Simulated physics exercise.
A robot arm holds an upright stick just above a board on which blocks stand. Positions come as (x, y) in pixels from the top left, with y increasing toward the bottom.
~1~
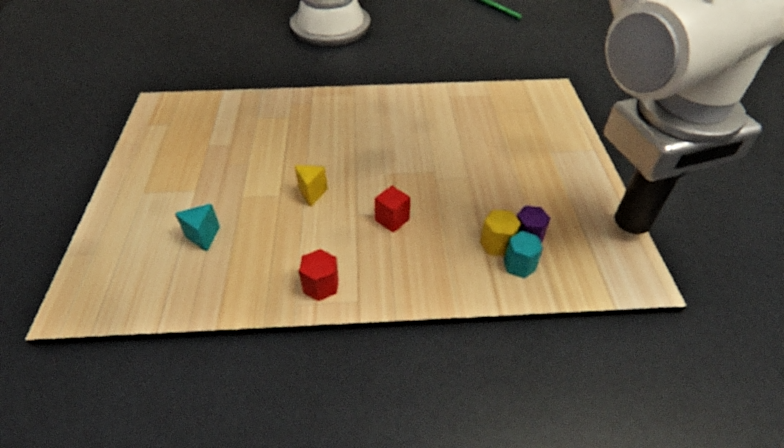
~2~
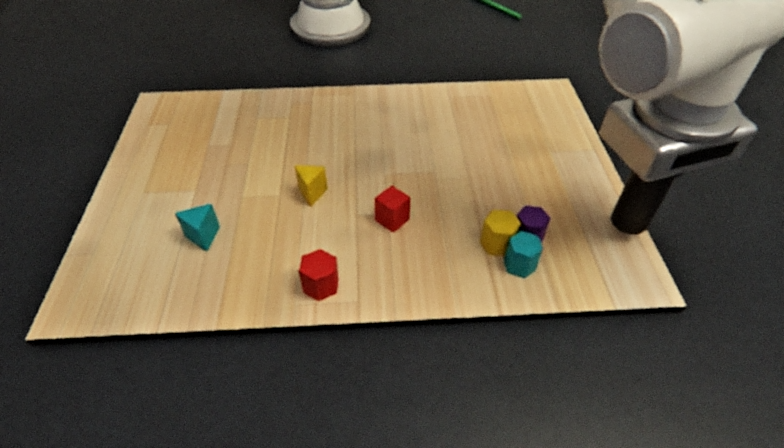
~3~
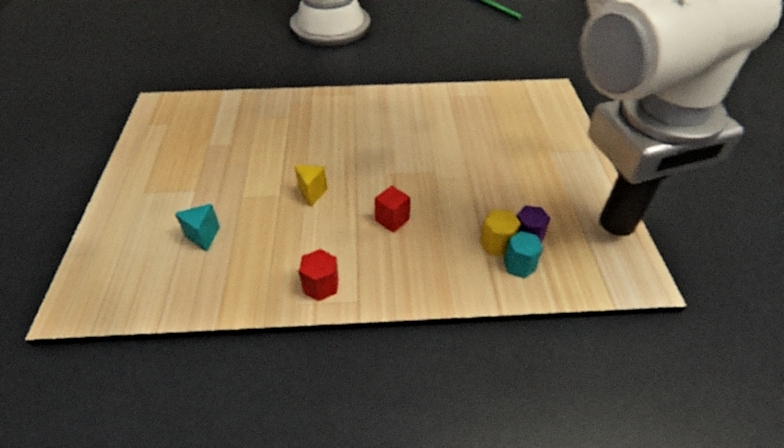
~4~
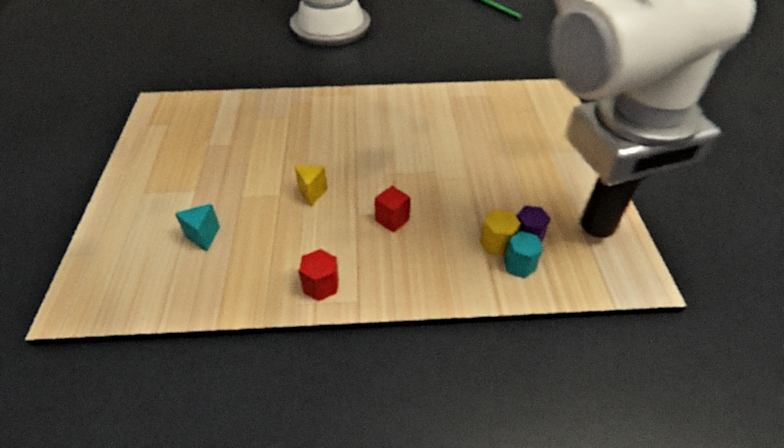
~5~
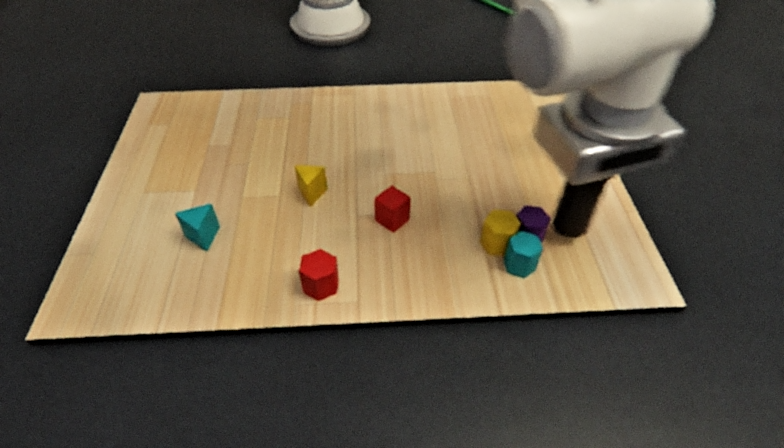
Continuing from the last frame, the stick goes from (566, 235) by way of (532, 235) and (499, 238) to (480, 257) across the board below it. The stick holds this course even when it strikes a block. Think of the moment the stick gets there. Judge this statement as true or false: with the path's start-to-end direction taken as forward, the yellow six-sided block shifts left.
The statement is false.
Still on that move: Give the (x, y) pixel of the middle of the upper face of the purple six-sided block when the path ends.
It is going to be at (449, 234).
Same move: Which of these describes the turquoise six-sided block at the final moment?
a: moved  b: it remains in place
I'll go with b - it remains in place.
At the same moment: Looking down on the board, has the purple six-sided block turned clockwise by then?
Yes, it checks out.
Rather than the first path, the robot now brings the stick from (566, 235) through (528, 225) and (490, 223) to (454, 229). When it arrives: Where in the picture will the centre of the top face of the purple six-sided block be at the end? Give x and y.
It should be at (440, 227) by then.
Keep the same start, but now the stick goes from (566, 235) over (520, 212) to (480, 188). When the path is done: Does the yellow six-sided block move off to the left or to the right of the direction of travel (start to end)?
The left.
What follows on the original path. One third of the way, stick (535, 225); yellow six-sided block (477, 223); purple six-sided block (506, 217).
Two thirds of the way, stick (501, 229); yellow six-sided block (441, 226); purple six-sided block (471, 220).
At the end, stick (481, 248); yellow six-sided block (418, 229), turned 30° clockwise; turquoise six-sided block not moved; purple six-sided block (449, 234), turned 30° clockwise.
